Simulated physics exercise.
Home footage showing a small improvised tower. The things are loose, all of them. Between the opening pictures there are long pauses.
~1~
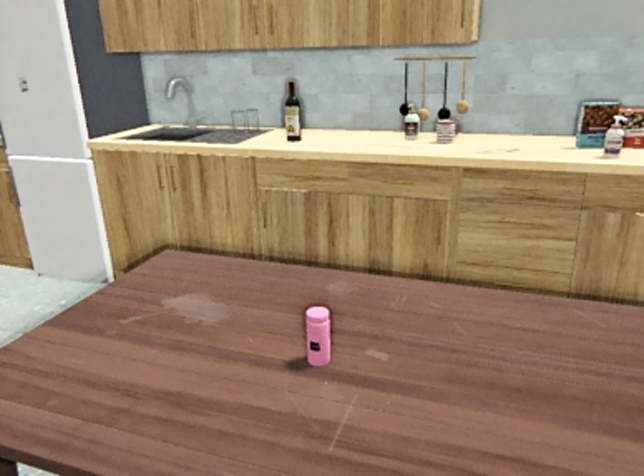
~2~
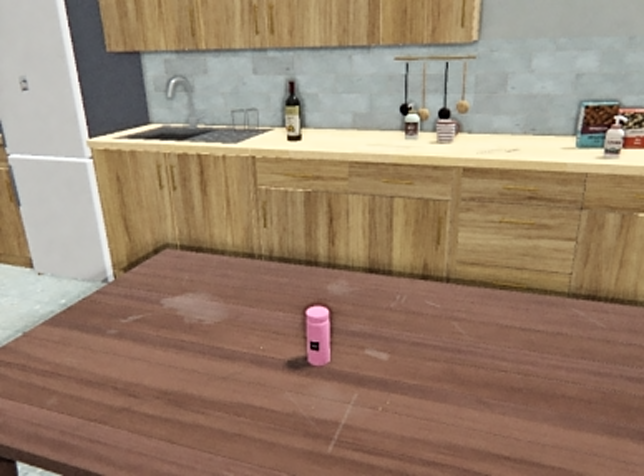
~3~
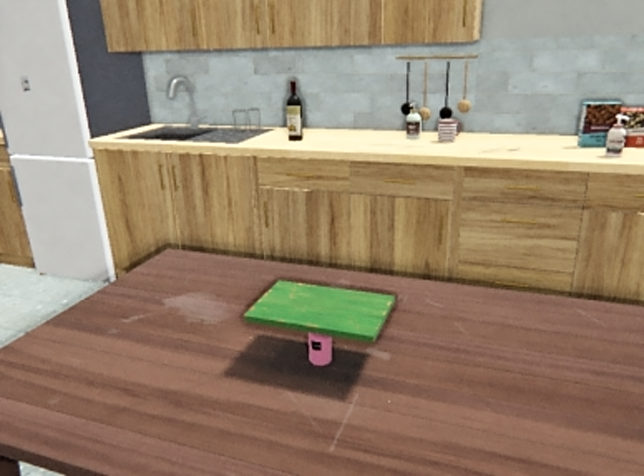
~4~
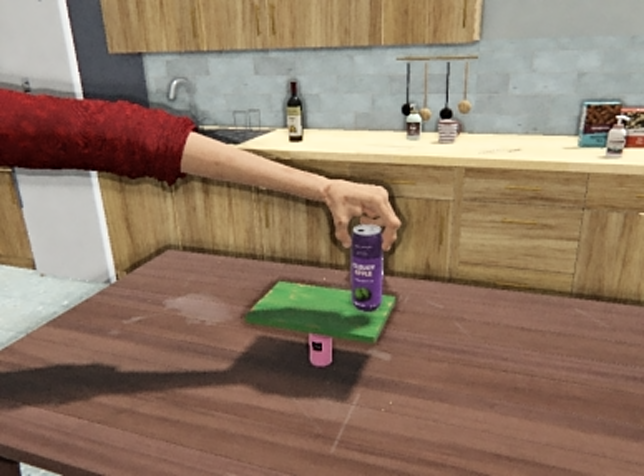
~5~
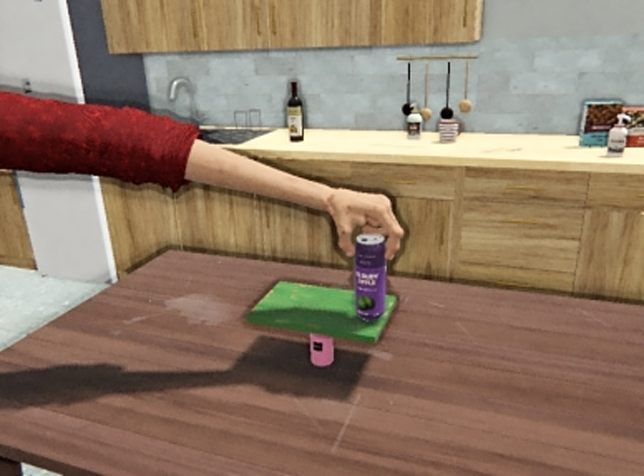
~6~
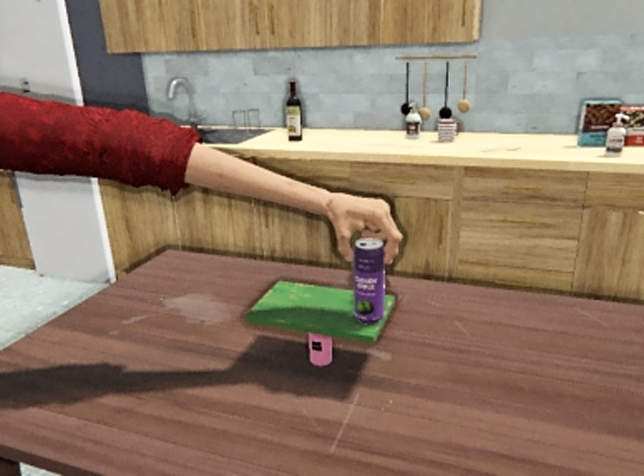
Kitchen table with a small pink container, a green board appearing on top, then a red-sleeved arm holding a purple can at the board's right end.
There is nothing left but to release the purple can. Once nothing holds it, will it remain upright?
No, it falls.
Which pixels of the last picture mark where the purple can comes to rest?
I'd point to roughly (423, 378).
Then, 0.40 s after the last picture, purple can now fallen; green board tipped 74° from how it was.
Then, 0.90 s after the last picture, green board now fallen; pink shaker on its side.
By the end, fallen, purple can, green board and pink shaker. Seen from the same camera at the end, purple can near (423, 378). The stack loses its balance.
